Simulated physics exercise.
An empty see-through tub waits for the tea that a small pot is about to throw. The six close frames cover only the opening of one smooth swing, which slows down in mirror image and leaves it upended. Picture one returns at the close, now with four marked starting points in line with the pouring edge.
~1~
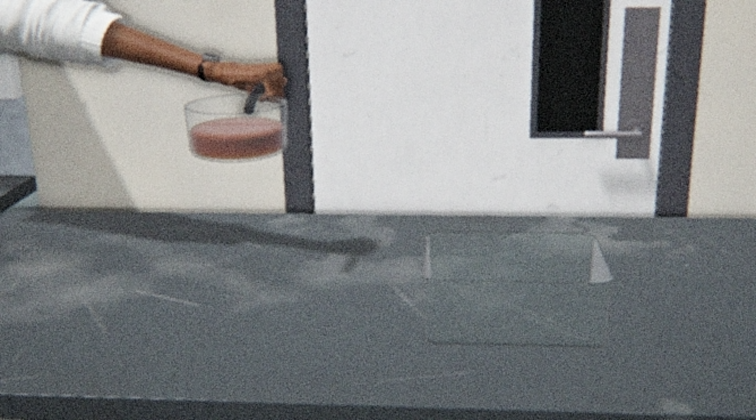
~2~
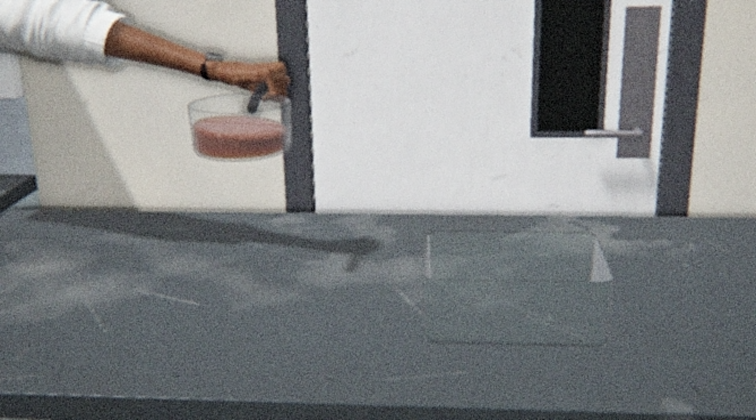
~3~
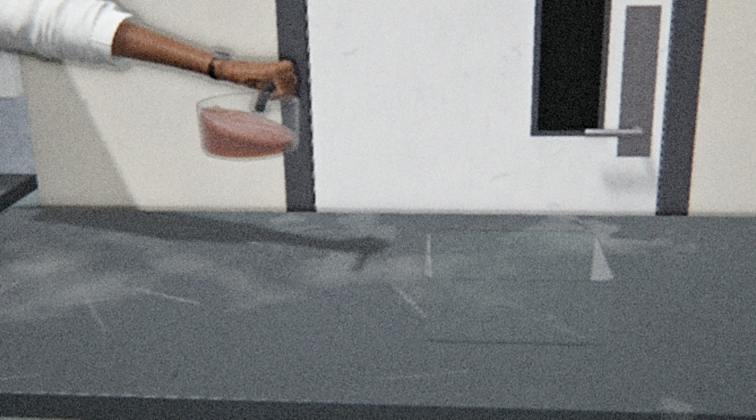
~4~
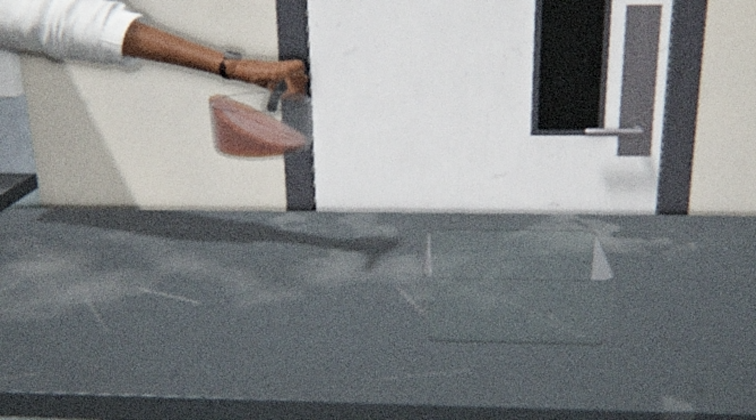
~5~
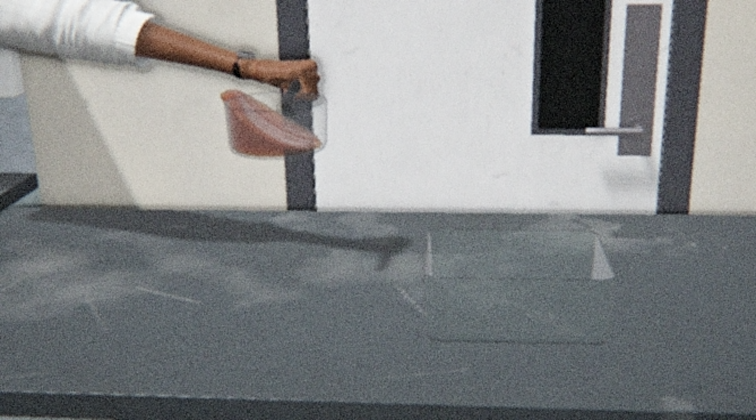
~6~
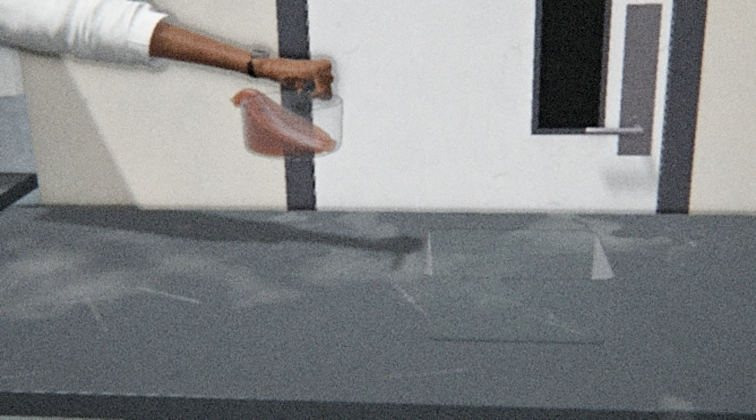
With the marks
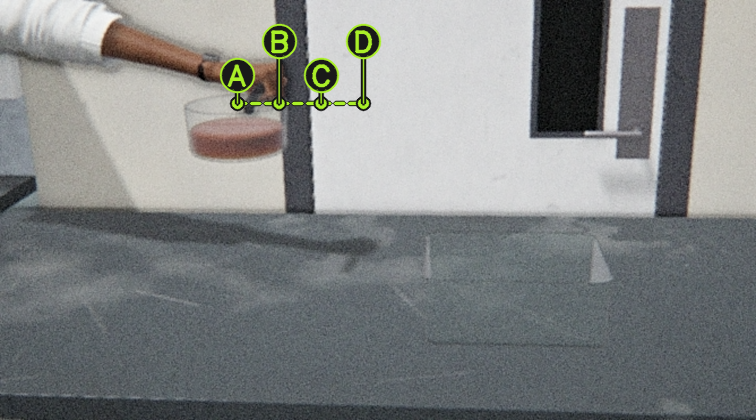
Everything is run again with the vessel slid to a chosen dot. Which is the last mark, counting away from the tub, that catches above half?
C.
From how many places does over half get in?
Two of them.
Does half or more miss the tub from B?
Yes.
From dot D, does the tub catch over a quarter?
Yes, clearly.
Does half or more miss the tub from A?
Yes.
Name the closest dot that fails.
B.
On the marked copy, A at (237, 103); B at (279, 103); C at (321, 103); D at (363, 103).
If A is chosen, about 21 % lands in the tub, 75 % falls short and 4 % goes beside or beyond.
If B is chosen, about 38 % lands in the tub, 56 % falls short and 6 % goes beside or beyond.
If C is chosen, about 62 % lands in the tub, 31 % falls short and 8 % goes beside or beyond.
If D is chosen, about 82 % lands in the tub, 8 % falls short and 10 % goes beside or beyond.
